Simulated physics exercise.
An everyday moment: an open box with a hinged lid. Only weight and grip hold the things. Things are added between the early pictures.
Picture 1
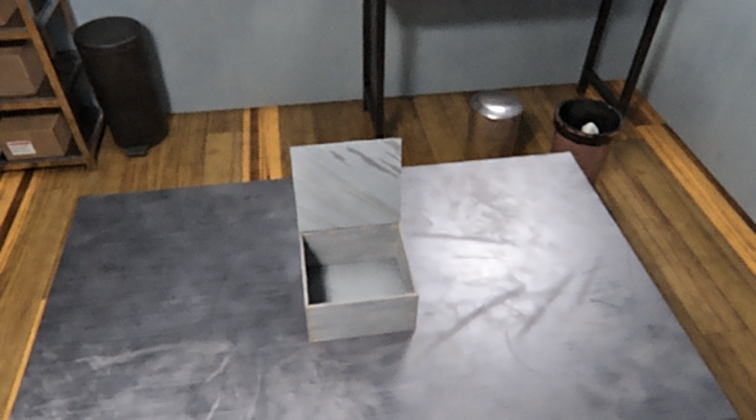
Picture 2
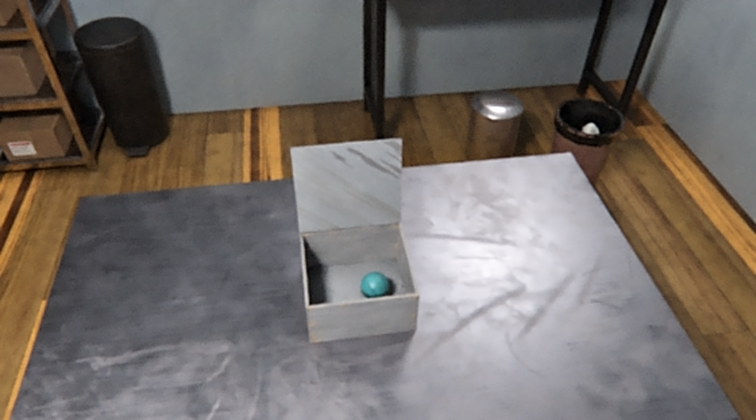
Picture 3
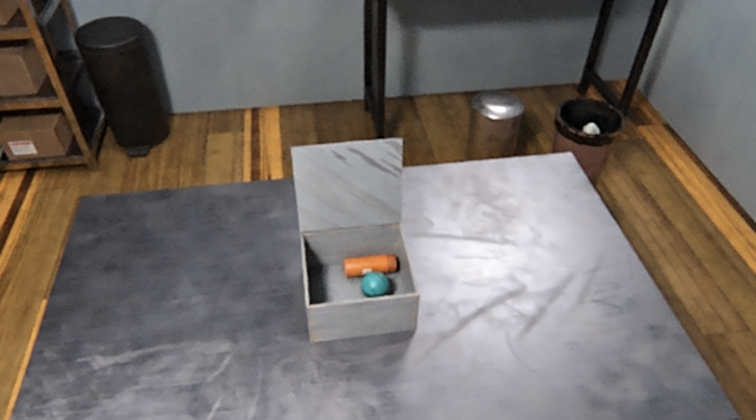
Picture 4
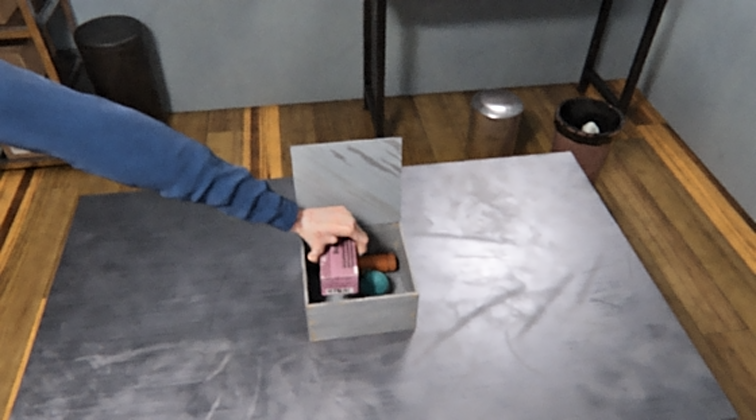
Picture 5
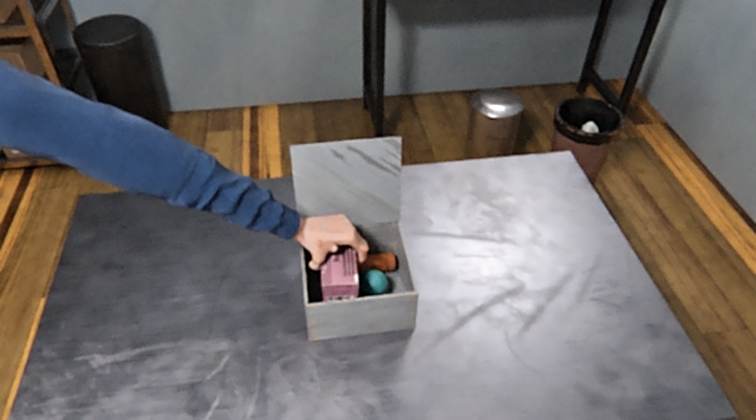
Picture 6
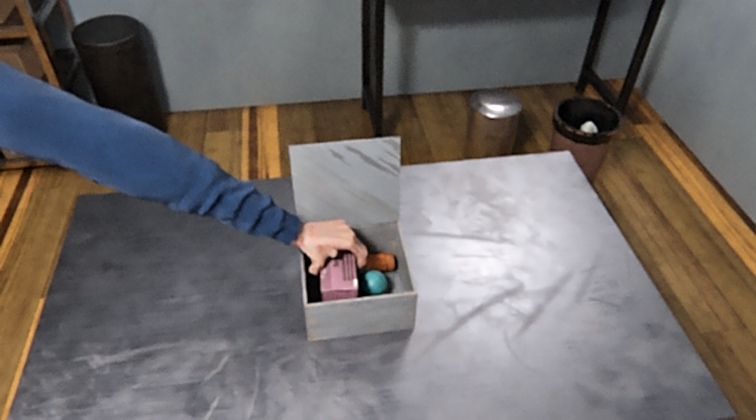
We see an open, empty box with a hinged lid, then a teal ball and an orange cylinder inside it; a hand in a blue sleeve reaches in from the left and lowers a pink carton slightly beside them.
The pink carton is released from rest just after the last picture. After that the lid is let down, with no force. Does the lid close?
It closes.
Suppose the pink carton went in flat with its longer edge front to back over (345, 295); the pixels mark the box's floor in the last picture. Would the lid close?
Then it sits on the rim.
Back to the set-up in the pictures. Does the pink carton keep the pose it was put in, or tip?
The pink carton tips.
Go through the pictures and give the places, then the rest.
The last thing is not in view yet, in the first picture.
The last thing is not in view yet, in the second picture.
The last thing is not in view yet; orange shaker (370, 265), in the third picture.
Still above its spot; pink carton (338, 256); orange shaker (370, 264), in the fourth picture.
Still above its spot; pink carton (339, 264); orange shaker (369, 264), in the fifth picture.
In place under the hand; pink carton (338, 269), in the sixth picture.
Then, 1.30 s on from there, lid 78° above the rim; pink carton turned 17° from how it was put near (340, 282).
Then, 1.90 s on from there, lid 37° above the rim; pink carton turned 17° from how it was put near (340, 282).
In the end, lid shut; moved from the start, pink carton; the other 2 unmoved. At the end, from the last picture's camera, pink carton near (340, 282).
